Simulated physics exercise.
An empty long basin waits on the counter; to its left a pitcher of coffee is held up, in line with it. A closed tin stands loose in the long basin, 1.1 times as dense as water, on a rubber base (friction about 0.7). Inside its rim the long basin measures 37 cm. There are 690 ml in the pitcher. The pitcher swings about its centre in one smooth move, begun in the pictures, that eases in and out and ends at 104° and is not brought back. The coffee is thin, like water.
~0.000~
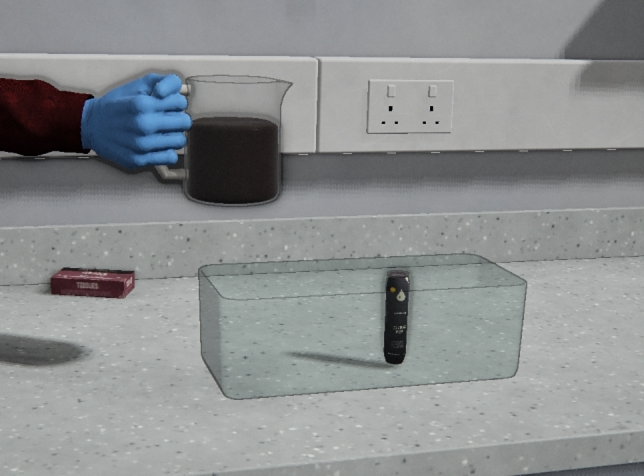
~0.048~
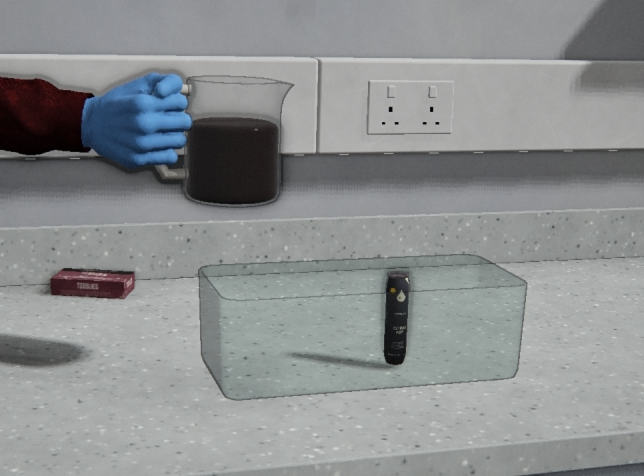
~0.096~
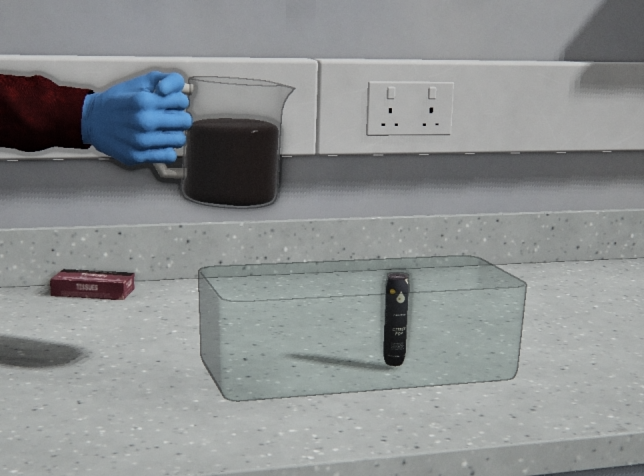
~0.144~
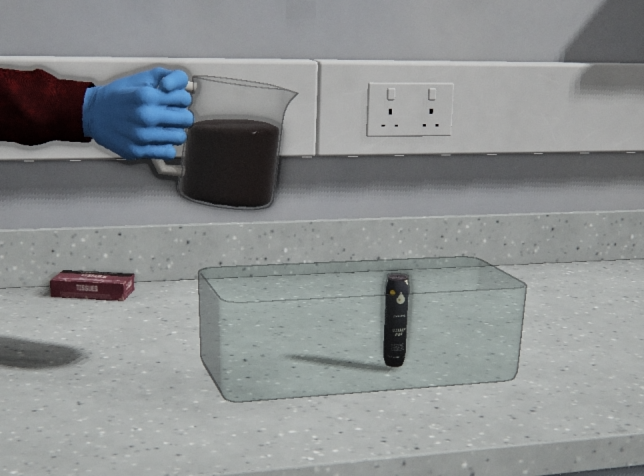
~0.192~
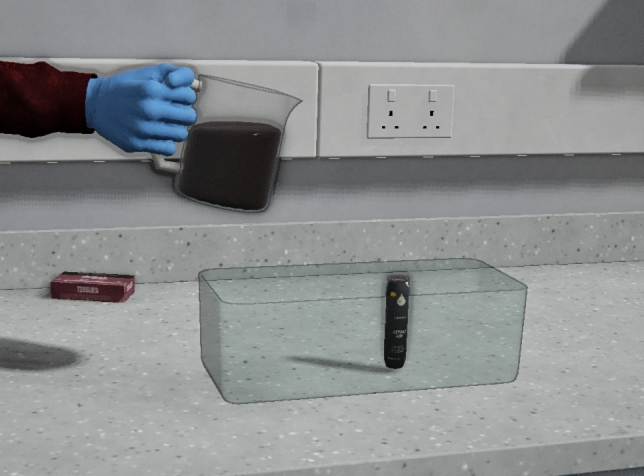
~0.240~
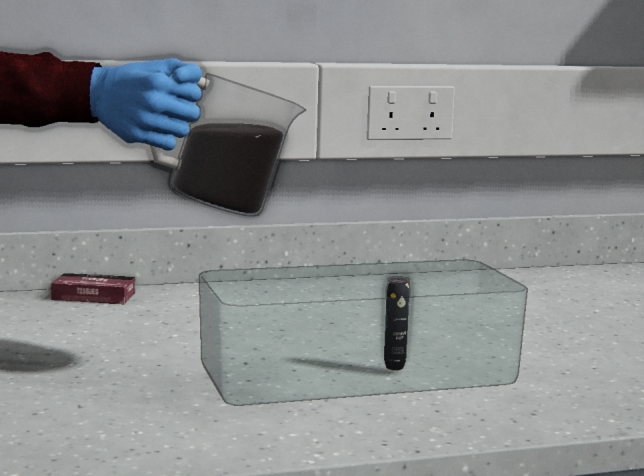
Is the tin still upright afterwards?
It keeps standing.
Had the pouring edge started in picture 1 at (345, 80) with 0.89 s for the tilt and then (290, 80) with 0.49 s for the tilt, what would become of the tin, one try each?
First it topples; then it keeps standing.
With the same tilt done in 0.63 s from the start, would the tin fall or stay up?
The tin stays up.
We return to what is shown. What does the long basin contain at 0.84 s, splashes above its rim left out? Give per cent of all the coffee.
Near 38 in a hundred.
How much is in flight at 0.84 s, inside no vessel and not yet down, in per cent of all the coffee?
Near 26 in a hundred.
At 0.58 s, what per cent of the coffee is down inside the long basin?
About 0 per cent.
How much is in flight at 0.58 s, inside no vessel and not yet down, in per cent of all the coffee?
Near 10 in a hundred.
By 0.58 s the tilt is 77° and 90 per cent is still to pour; the tin stands where it began.
By 0.84 s the tilt is 103° and 36 per cent is still to pour; the tin stands where it began.
By 1.10 s the tilt is 104° and 7 per cent is still to pour; the tin stands where it began.
By 1.39 s the tilt is 104° and 1 per cent is still to pour; the tin stands where it began.
At rest the tin stands where it began.
